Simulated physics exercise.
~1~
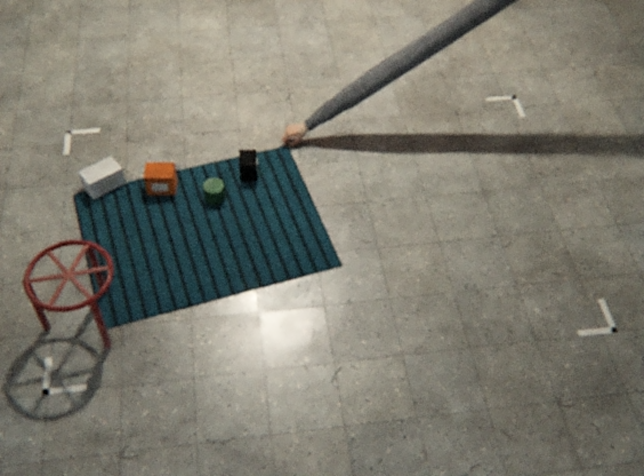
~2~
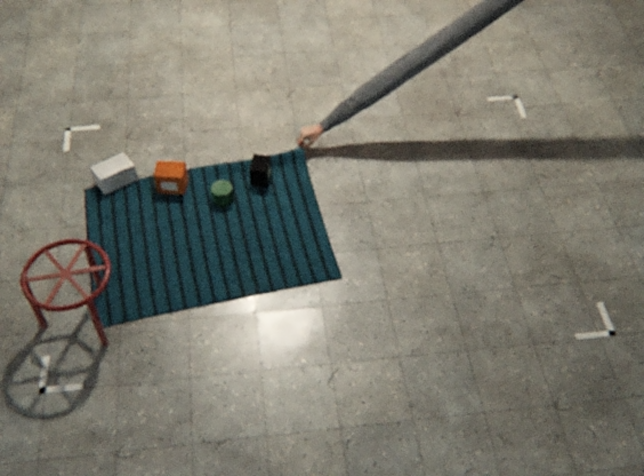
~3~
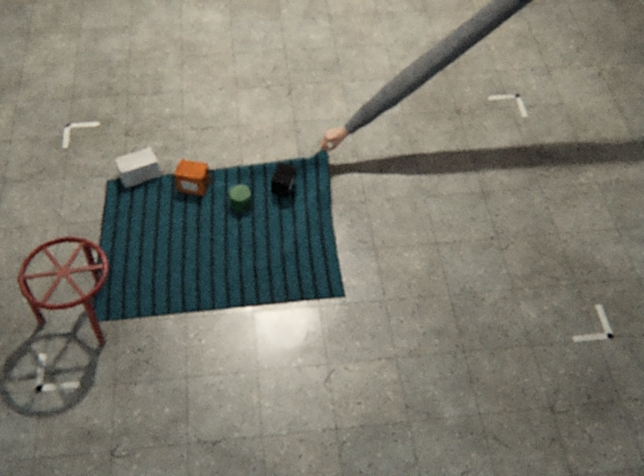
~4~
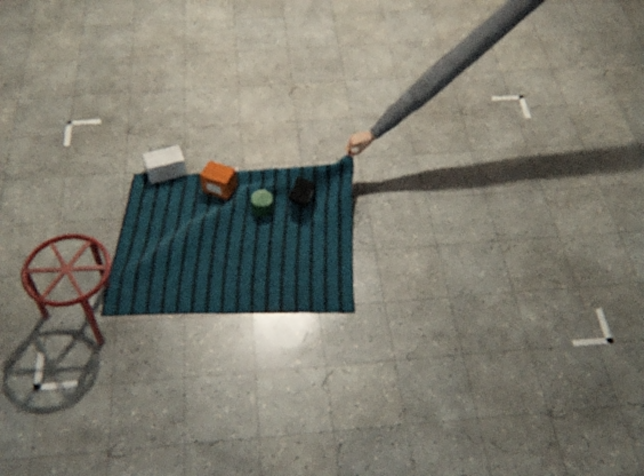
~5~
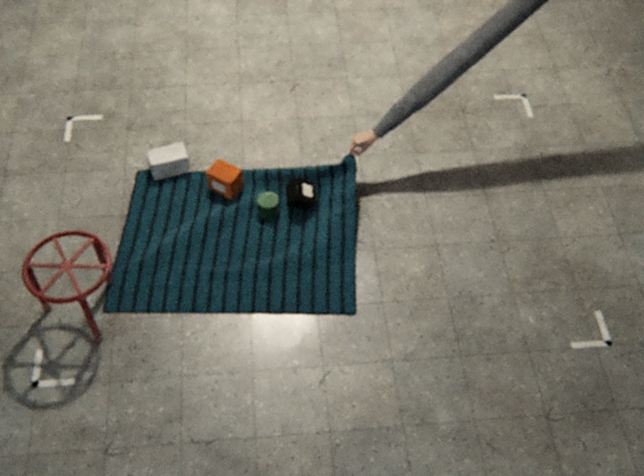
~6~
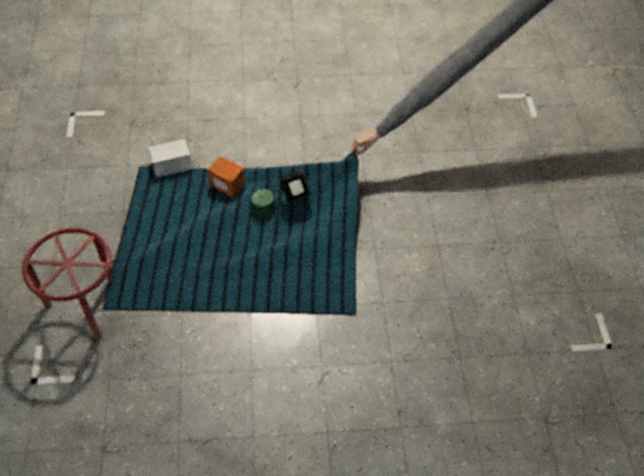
A hand drags a teal striped rug rightward beside a red stool, carrying boxes and a green tub, the black carton turning.
